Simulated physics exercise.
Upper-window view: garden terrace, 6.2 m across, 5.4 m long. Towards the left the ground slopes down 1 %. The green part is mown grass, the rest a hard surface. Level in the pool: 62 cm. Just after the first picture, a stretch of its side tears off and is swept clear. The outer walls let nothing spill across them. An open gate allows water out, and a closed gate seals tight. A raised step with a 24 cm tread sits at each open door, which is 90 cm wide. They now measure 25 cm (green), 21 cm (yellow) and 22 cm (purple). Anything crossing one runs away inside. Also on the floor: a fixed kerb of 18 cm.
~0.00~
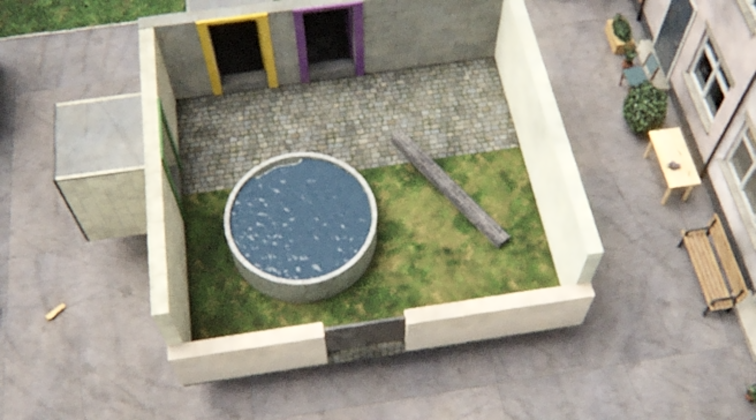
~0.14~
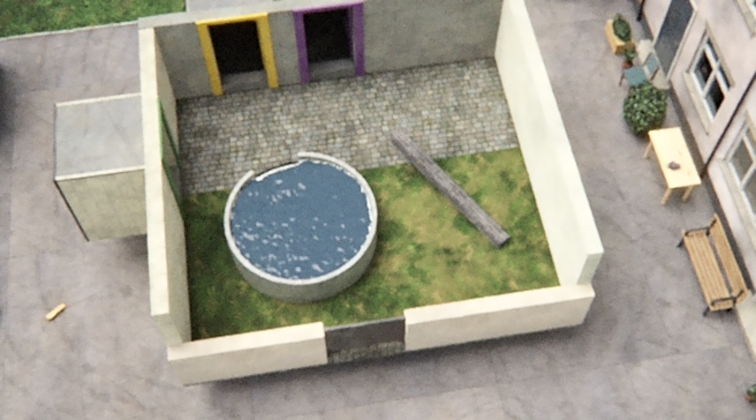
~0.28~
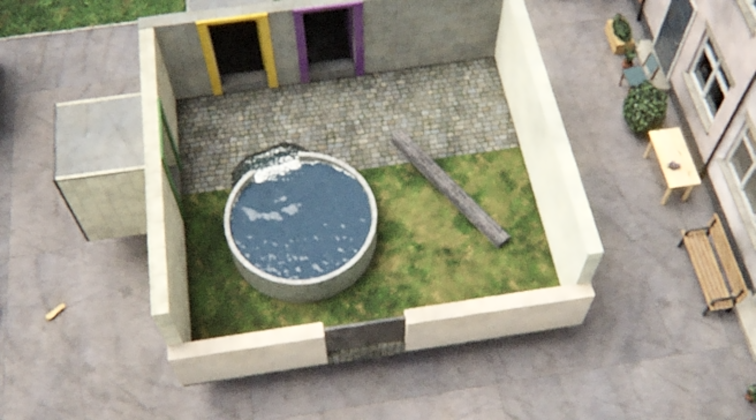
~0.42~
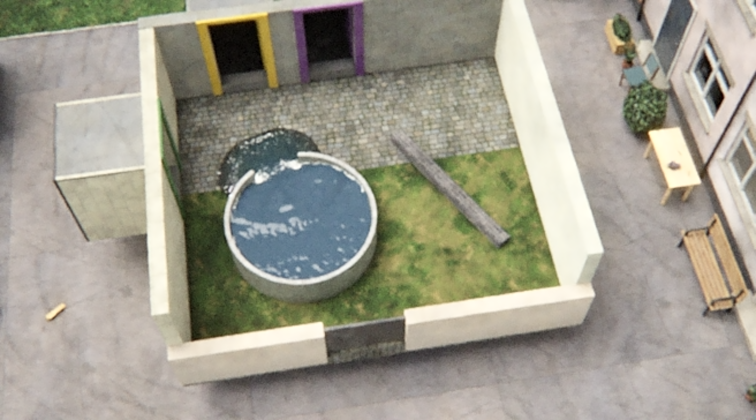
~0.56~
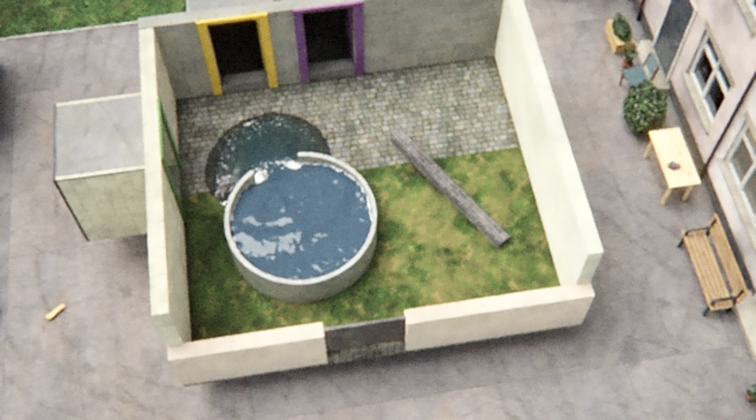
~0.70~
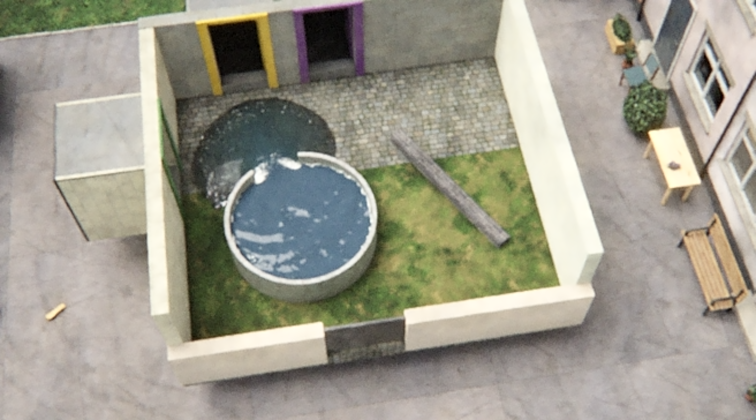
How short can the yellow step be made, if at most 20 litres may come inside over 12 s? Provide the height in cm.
Roughly 26 cm, no lower.
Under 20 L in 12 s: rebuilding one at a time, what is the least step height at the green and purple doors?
Some 10.5 cm for green, some 11.0 cm for purple.
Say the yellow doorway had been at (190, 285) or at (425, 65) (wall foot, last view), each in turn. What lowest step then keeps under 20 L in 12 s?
Minimums: About 9.5 cm and 6.0 cm.
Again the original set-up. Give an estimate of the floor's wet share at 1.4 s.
Around 25 per cent of the floor.
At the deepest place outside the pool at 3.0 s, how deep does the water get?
Around 28 centimetres.
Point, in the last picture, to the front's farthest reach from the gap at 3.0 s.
The farthest wet point sits near (493, 62) in the last view.
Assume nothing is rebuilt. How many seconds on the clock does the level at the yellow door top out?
Around 2.4 s, give or take.
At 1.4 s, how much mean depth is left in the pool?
Average depth: Approx. 48 cm.
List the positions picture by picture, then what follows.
In the first frame, the pool at (301, 218) is whole and still, 62 cm deep; the yellow door at (239, 56) is dry.
In the second frame, the front is at a hidden place, 0.3 m from the gap on the far side; 0.2 m2 of floor is wet, 62 cm left at the back.
In the third frame, water pours out on the far side and has run 0.7 m, to (250, 159); about 9 cm deep outside, 62 cm at the back.
In the fourth frame, the gap is on the far side, the front 1.1 m out at (276, 131); the back of the pool holds 62 cm.
In the fifth frame, the gap is on the far side, the front 1.5 m out at (268, 116); the back of the pool holds 62 cm.
In the sixth frame, water pours out on the far side and has run 1.9 m, to (241, 107); about 6 cm deep outside, 61 cm at the back; 0.4 m in a straight line remain to the yellow door at (239, 56).
After 1.4 s water covers 25 % of the floor, deepest (54 cm) near (176, 106); 30 cm at the yellow door, 5 litres in over its 21 cm step.
After 3.0 s water covers 35 % of the floor, deepest (28 cm) near (243, 97); 27 cm at the yellow door, 58 litres in over its 21 cm step.
After 12.0 s water covers 95 % of the floor, deepest (13 cm) near (194, 363); 11 cm at the yellow door, 79 litres in over its 21 cm step.
At the yellow door as built, the water arrived by 0.9 s and peaked near 32 cm at 2.4 s.
With a step of 21.5 cm, 72 litres would have come in within the 12 s; with 29 cm, 6 litres. So under 20 litres takes about 26 cm.
